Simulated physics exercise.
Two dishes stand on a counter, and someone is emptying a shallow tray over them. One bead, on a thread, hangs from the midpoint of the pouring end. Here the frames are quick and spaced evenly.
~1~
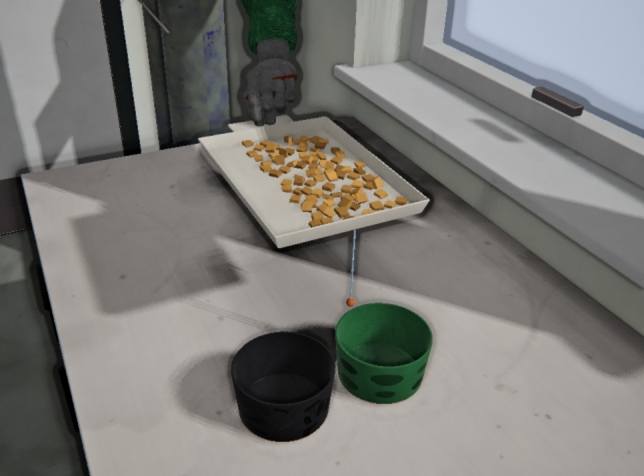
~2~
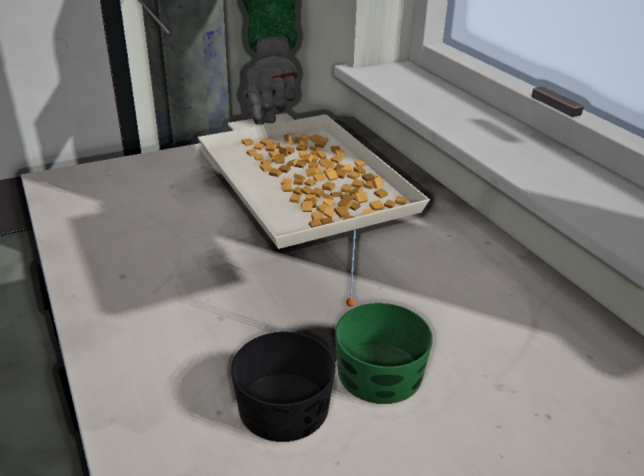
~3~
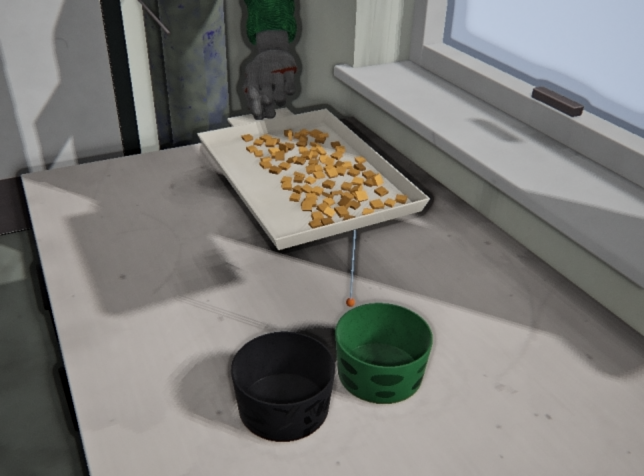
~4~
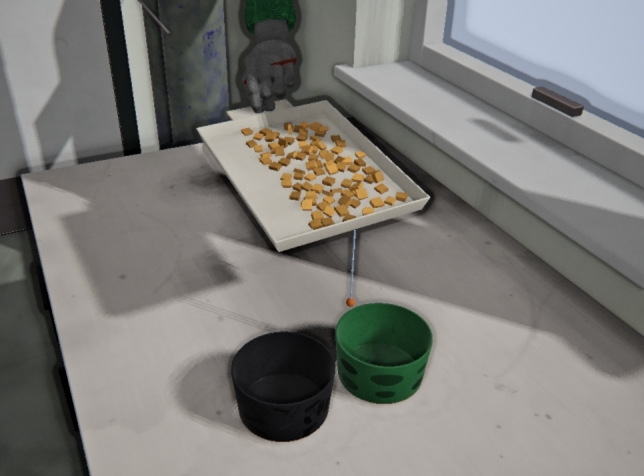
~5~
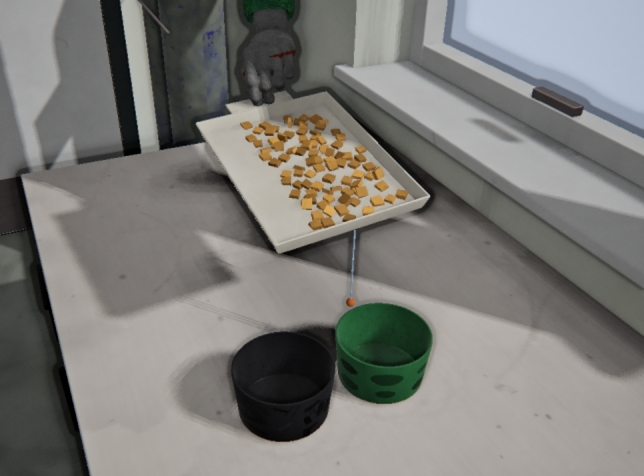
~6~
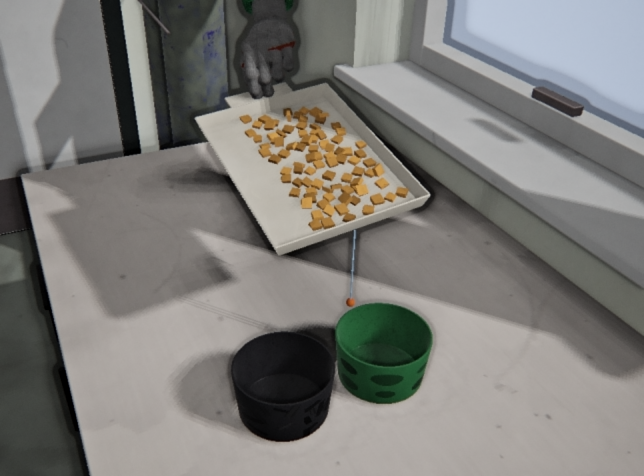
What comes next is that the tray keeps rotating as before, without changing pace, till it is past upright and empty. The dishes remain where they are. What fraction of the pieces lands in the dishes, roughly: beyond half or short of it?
Catch is a minority.
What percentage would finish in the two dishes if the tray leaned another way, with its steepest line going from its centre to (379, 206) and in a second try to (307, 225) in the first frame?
In order: About 20, then 70 percent.
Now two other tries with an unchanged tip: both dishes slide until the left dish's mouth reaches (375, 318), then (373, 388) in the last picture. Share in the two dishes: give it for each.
About 0 per cent, then about 0 per cent.
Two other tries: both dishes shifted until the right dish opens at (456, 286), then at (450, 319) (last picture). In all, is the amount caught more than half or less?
In order, they'd catch a minor share, and next a minor share.
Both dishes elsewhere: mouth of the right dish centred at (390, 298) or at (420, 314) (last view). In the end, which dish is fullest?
The first time it is the dish to the left, and the second time it is the dish to the left.
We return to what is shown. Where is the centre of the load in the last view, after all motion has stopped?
Somewhere around (272, 368) in the last picture.
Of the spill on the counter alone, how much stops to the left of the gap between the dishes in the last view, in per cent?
90 %, roughly.
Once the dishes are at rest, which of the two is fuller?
Result: More in the left side.
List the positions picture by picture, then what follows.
In the first frame, corners of the pouring end (279, 233) and (423, 199), level; middle of the load (319, 178), cereal squares; left dish (305, 419); right dish (408, 381); bead on its thread (350, 302).
In the second frame, corners of the pouring end (279, 234) and (423, 198), level; middle of the load (319, 178).
In the third frame, corners of the pouring end (278, 236) and (423, 197), tipped barely, lowest at the left corner; middle of the load (319, 175).
In the fourth frame, corners of the pouring end (278, 238) and (423, 196), tipped a little, lowest at the left corner; middle of the load (319, 172).
In the fifth frame, corners of the pouring end (278, 240) and (423, 195), tipped a little, lowest at the left corner; middle of the load (319, 168).
In the sixth frame, corners of the pouring end (278, 243) and (423, 193), tipped a little, lowest at the left corner; middle of the load (319, 164); left dish (305, 419); right dish (408, 381).
Just after the last frame, tray tipped steeply; almost all on the tray; just a few in the air.
A moment on, tray tipped right over; about a tenth on the tray; roughly a third in the left dish; roughly a third outside both; roughly a quarter in the air.
Further on, tray tipped past a quarter turn; roughly a third in the left dish; roughly two thirds outside both.
When it is over, tray tipped past a quarter turn; roughly a third in the left dish; not one in the right dish; roughly two thirds outside both.
